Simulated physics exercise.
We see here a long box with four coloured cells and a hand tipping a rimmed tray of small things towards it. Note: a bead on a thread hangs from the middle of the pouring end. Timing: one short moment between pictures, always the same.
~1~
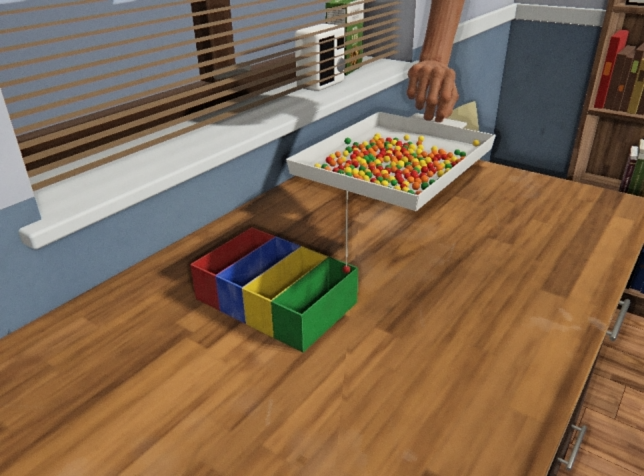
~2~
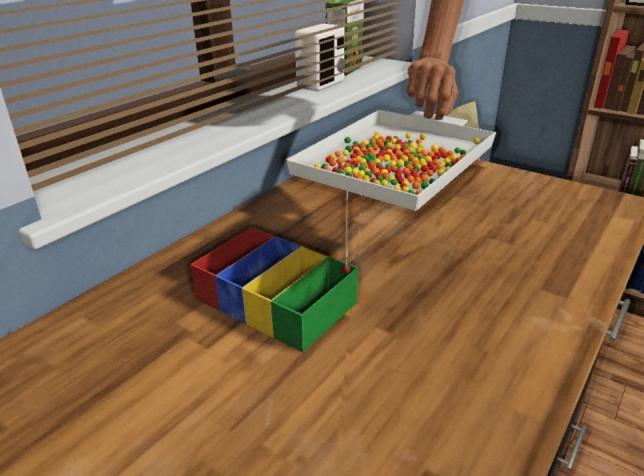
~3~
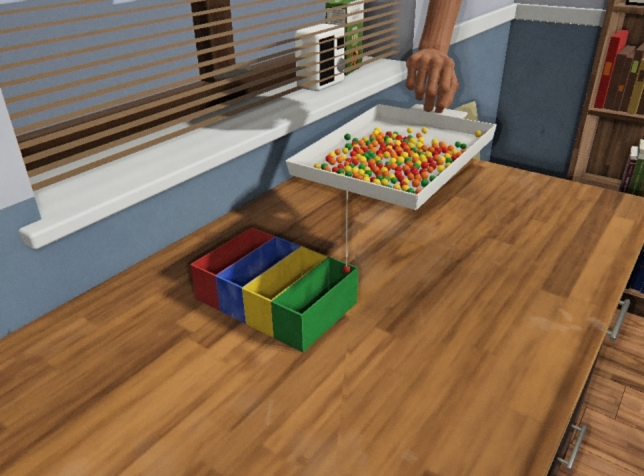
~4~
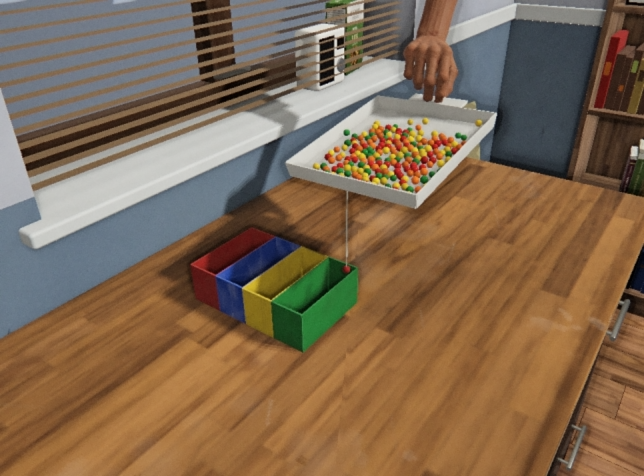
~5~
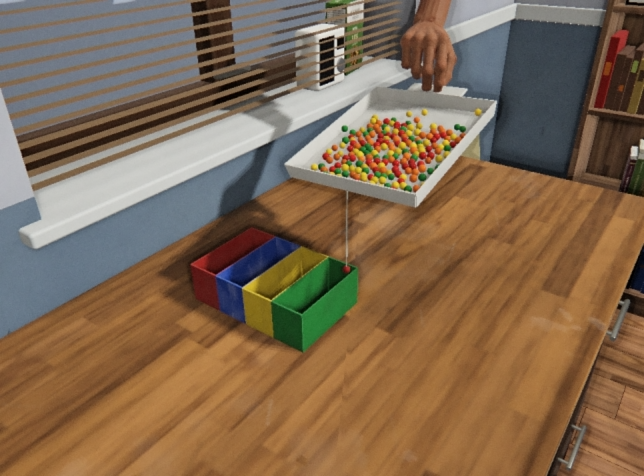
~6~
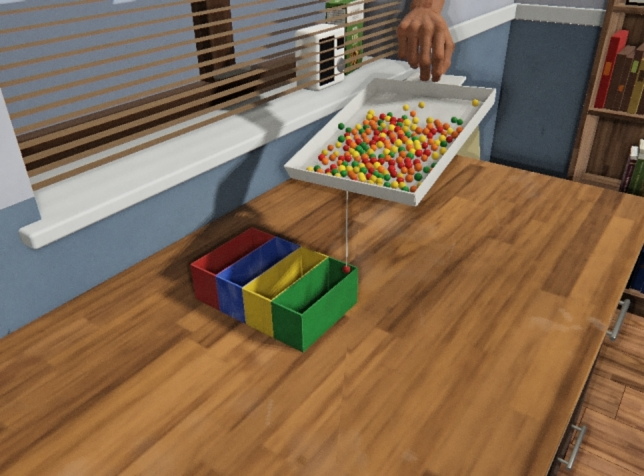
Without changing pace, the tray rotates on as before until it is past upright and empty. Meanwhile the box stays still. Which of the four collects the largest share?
The yellow one.
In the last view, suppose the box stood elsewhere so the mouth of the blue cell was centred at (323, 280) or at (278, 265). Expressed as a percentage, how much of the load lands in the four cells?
First case: Some 80 %; second case: Some 90 %.
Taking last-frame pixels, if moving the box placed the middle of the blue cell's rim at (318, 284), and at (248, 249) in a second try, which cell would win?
At the first place red, at the second that green cell.
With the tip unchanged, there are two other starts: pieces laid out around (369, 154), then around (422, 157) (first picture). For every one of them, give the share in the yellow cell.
First 40 %, then 50 %.
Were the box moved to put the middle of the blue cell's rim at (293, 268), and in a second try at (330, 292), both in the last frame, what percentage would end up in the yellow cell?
About 20 and 0 per cent respectively.
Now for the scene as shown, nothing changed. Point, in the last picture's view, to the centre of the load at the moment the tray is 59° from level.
Look close to (346, 158) in the last picture.
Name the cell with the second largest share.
The second spot goes to the green cell.
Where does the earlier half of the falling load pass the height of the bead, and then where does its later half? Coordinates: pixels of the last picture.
It passes near (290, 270) first and then near (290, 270).
Soon, tray tipped steeply; nearly all on the tray; a stray few falling or outside the box.
A while on, tray tipped right over; about a quarter on the tray; about a quarter in the yellow cell; a small part in the green cell; a small part in the blue cell; a stray few in the red cell; about a quarter falling or outside the box.
Towards the end, tray tipped past a quarter turn; about half in the yellow cell; about a quarter in the green cell; a small part in the blue cell; a stray few in the red cell; a small part falling or outside the box.
Finally, tray tipped past a quarter turn; about half in the yellow cell; about a quarter in the green cell; a small part in the blue cell; a stray few in the red cell; a small part outside the box.
